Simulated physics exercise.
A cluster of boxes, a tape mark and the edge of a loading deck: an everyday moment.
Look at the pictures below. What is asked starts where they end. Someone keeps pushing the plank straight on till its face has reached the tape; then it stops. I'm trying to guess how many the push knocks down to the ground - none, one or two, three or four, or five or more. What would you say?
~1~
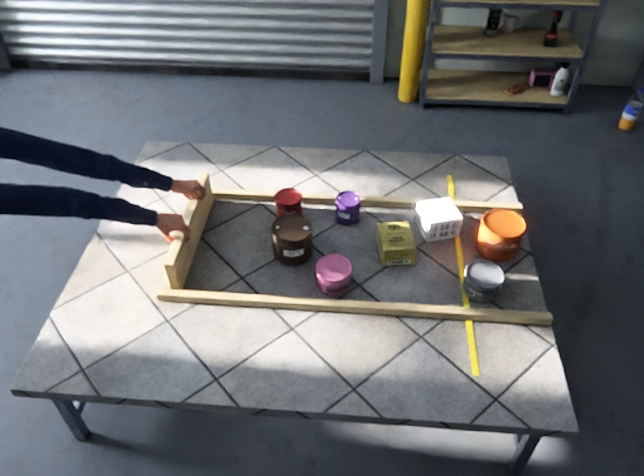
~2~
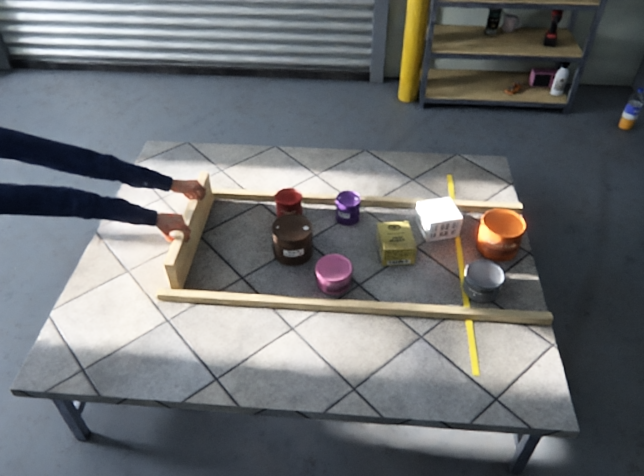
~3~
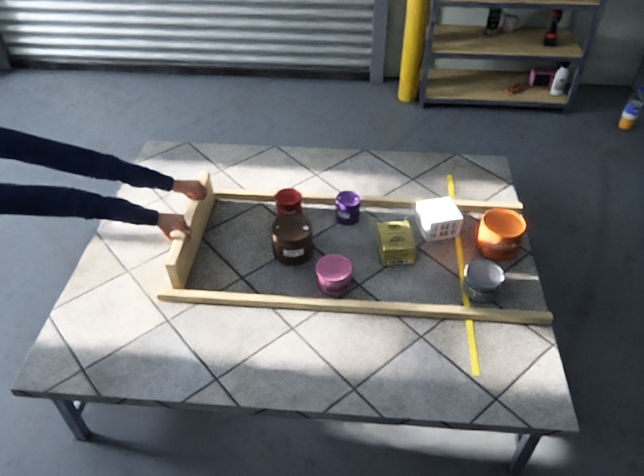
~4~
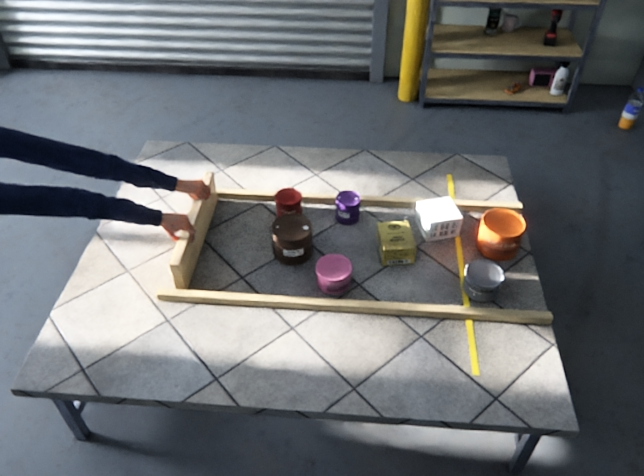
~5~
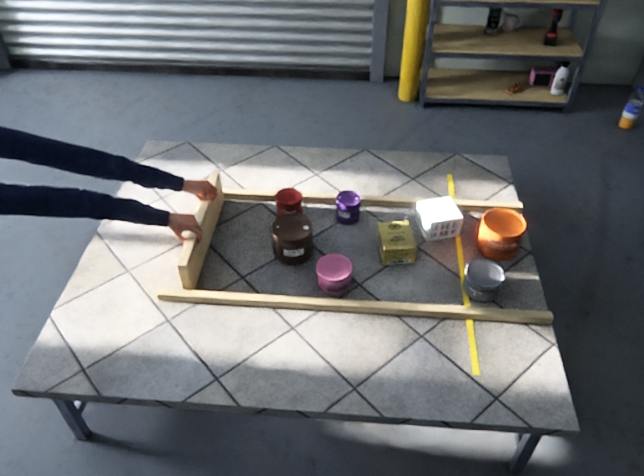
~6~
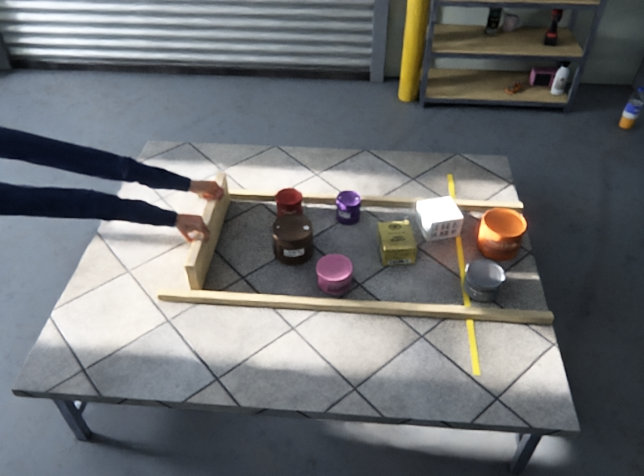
The ones that plunge will number one or two.
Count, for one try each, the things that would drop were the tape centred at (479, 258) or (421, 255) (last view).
It would be 2 and 0.
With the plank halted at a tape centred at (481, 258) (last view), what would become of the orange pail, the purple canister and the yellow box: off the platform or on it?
I'd say the orange pail gets knocked off, the purple canister stays aboard and the yellow box stays aboard.
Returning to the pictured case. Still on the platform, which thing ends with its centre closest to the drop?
The white crate is the one.
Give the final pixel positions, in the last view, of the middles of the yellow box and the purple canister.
You'll find the yellow box at roughly (509, 241) and the purple canister at roughly (492, 210).
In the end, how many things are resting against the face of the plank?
The number is 3.
A little later, none off yet; orange pail at rest near (501, 235); grey pail at rest near (483, 281); white crate at rest near (439, 219).
Next, none off yet; orange pail shifted a little near (508, 236); grey pail at rest near (483, 281); white crate shifted about its own width near (479, 215).
When it is over, the number that fall off is one or two; down, orange pail.
